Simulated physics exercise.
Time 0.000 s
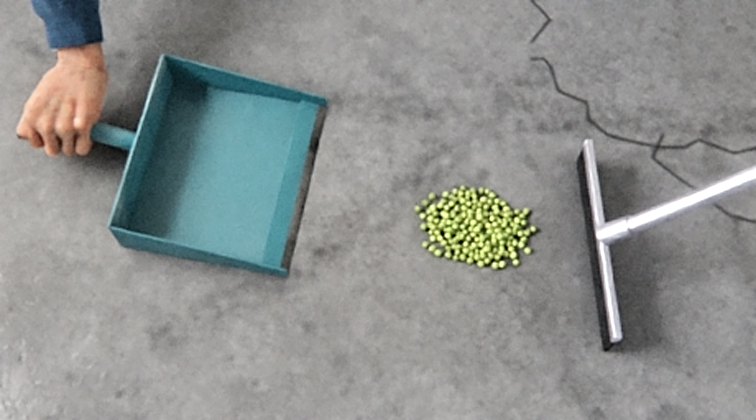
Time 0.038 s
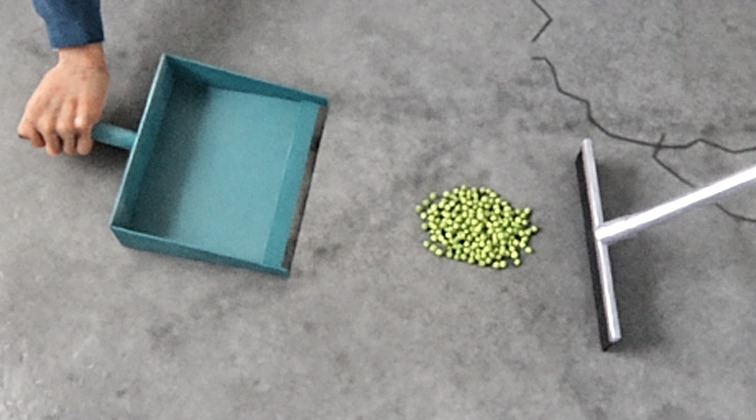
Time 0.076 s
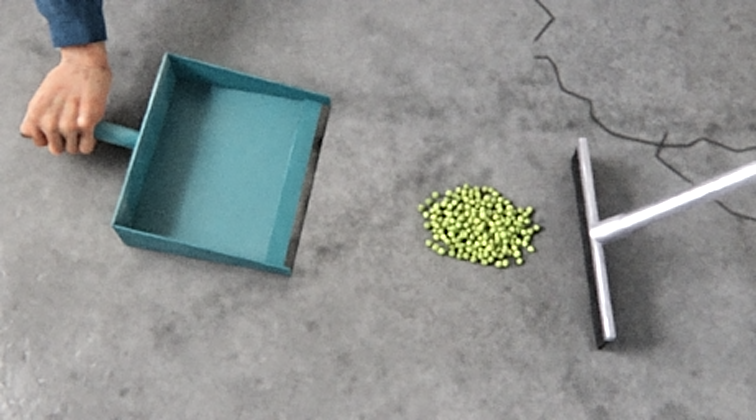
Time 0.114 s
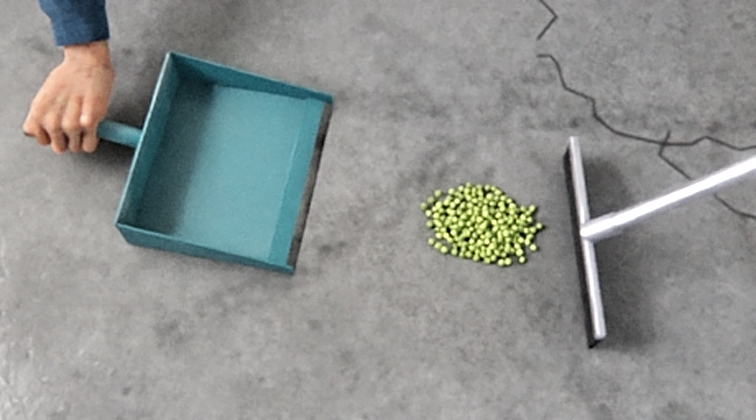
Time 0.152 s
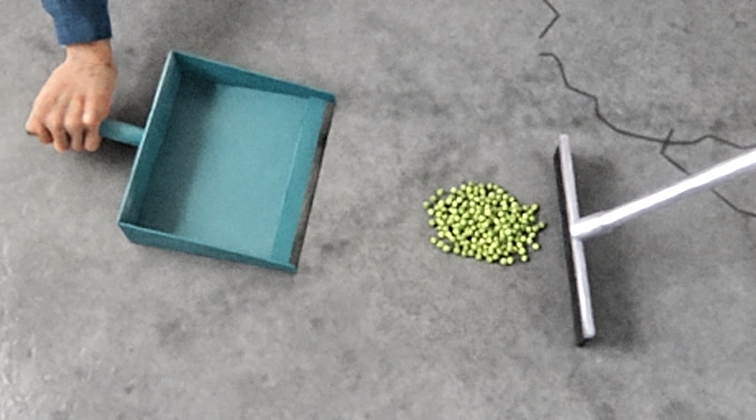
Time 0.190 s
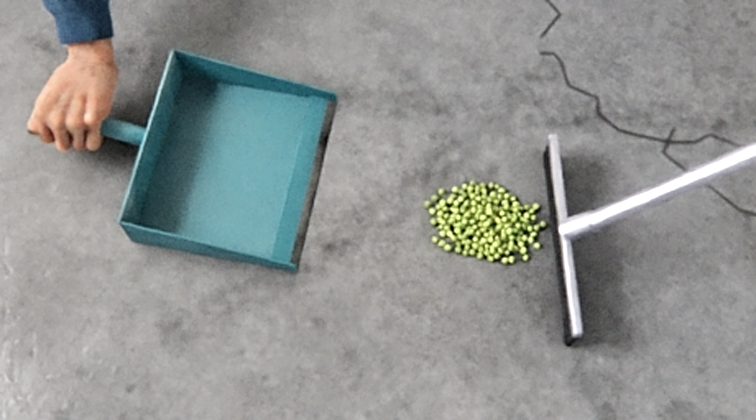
On a cracked grey concrete floor, a squeegee sliding left toward a small green heap while a hand holds a teal dustpan.
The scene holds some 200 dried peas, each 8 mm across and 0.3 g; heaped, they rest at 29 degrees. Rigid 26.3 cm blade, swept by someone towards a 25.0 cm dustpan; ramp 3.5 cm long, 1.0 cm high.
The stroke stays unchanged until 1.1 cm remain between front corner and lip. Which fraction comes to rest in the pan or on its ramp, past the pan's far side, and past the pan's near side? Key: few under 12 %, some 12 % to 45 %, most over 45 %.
Pan = some, far side = few, near side = some.
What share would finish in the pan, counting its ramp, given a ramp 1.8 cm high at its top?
Something like 15 per cent, ramp included.
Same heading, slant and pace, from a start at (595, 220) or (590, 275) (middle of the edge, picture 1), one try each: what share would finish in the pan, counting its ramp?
I'd put it near 10 per cent for the first and near 20 per cent for the second.
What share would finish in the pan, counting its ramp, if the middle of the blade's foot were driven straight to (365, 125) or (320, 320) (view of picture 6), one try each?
I'd expect around 5 percent, then around 15 percent.
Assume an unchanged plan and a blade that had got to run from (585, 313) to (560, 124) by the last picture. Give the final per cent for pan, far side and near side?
Per cent by place - pan 0, far side 0, near side 5.
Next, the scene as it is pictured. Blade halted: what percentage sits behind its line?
Something like 5 per cent, roughly.
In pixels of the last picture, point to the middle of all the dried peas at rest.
Look around (312, 227) in the last picture.
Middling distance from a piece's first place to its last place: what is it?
Around 24 centimetres.
After 0.52 s, middle of the blade 19 cm from the lip; 0 % over the lip, far side 0 %, near side 0 %.
After 0.74 s, middle of the blade 10 cm from the lip; 0 % over the lip, far side 0 %, near side 10 %.
After 1.07 s, middle of the blade 4 cm from the lip; 20 % over the lip, far side 0 %, near side 20 %.
At rest (1.5 s), pan 20 %, far side 0 %, near side 20 %, in front of the lip or behind the blade 60 %.
